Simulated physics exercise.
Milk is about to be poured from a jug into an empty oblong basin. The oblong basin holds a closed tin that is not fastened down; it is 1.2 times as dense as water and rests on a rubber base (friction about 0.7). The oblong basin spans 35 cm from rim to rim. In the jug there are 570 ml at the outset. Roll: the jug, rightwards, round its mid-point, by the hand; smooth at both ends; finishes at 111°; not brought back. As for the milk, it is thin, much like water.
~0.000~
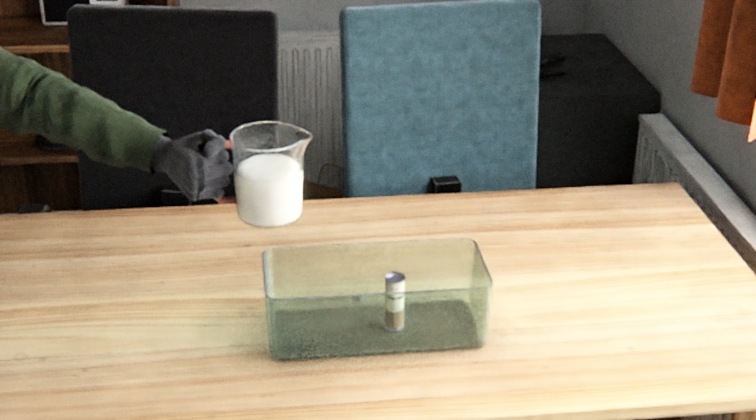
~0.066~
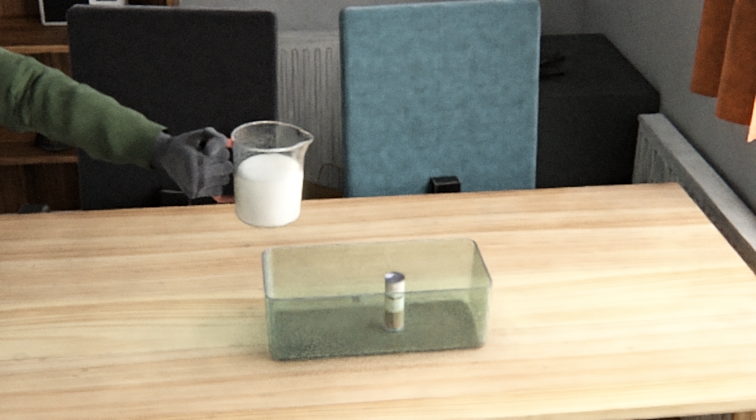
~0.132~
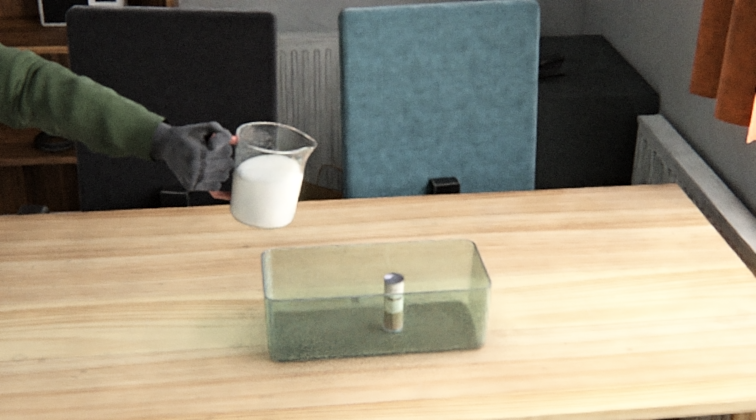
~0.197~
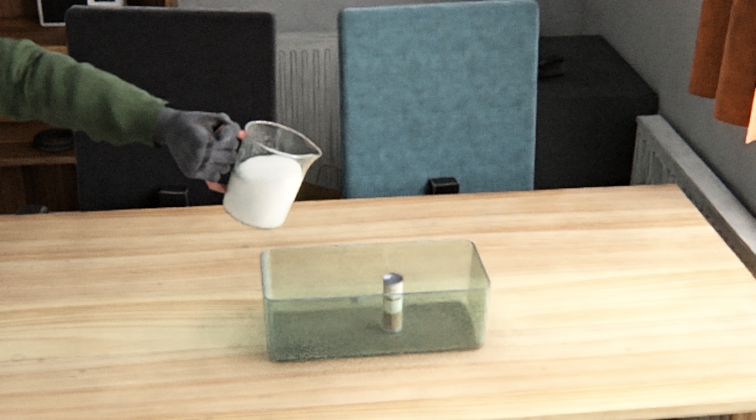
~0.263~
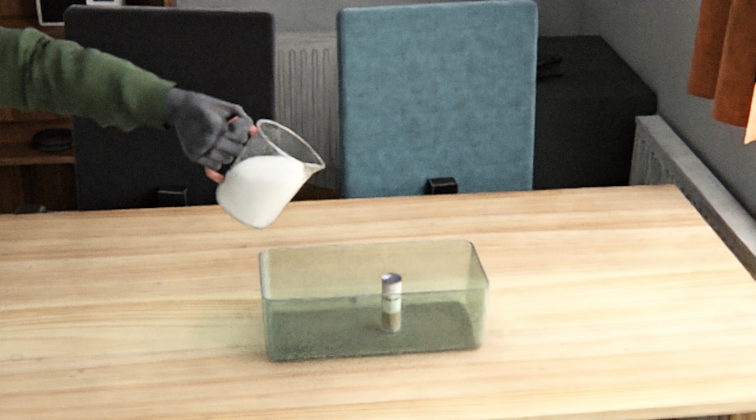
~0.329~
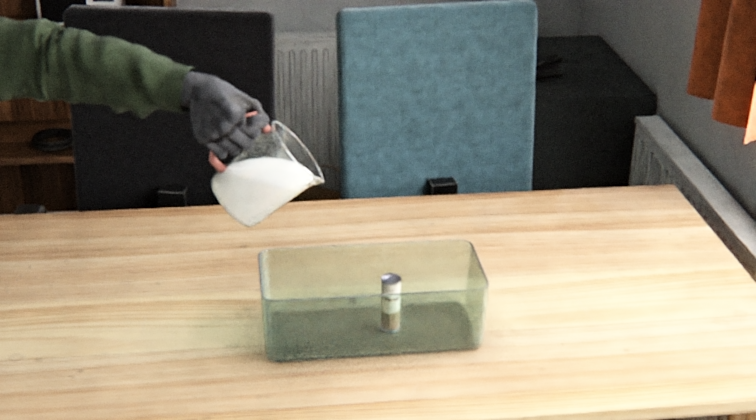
The video shows a gloved hand in a green sleeve holding a clear jug of milk above a transparent oblong basin with a small tin inside, then steadily tilting the jug to the right until the milk reaches its spout.
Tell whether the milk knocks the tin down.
It stays erect.
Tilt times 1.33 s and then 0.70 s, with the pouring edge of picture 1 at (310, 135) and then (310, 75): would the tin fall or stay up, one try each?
Run one: It does not tip. Run two: It does not tip.
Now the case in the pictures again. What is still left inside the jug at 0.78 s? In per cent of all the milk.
Close to 12 percent of the whole amount.
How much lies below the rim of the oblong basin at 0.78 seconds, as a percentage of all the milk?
About 72 %.
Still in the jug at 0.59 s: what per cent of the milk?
Close to 56 percent of the liquid remains at that time.
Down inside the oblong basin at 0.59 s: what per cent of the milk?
I reckon close to 12 percent of it.
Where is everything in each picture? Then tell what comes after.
The first picture shows tilt 0°; pouring edge (312, 135); surface from (235, 167) to (300, 164); the oblong basin's rim runs from (265, 275) to (484, 262); the tin's top is at (395, 279).
The second picture shows tilt 2°; pouring edge (314, 137); surface from (235, 167) to (300, 164).
The third picture shows tilt 9°; pouring edge (317, 143); surface from (235, 169) to (301, 165).
The fourth picture shows tilt 20°; pouring edge (322, 153); surface from (233, 171) to (303, 167).
The fifth picture shows tilt 34°; pouring edge (325, 165); surface from (225, 177) to (306, 168).
The sixth picture shows tilt 50°; pouring edge (325, 181); surface from (216, 175) to (314, 173).
By 0.59 s the tilt is 104° and 56 per cent is still to pour; the tin stands where it began.
By 0.78 s the tilt is 111° and 11 per cent is still to pour; the tin stands where it began.
By 0.98 s the tilt is 111° and 1 per cent is still to pour; the tin stands where it began.
By 1.20 s the tilt is 111° and 0 per cent is still to pour; the tin stands where it began.
At rest the tin stands where it began.
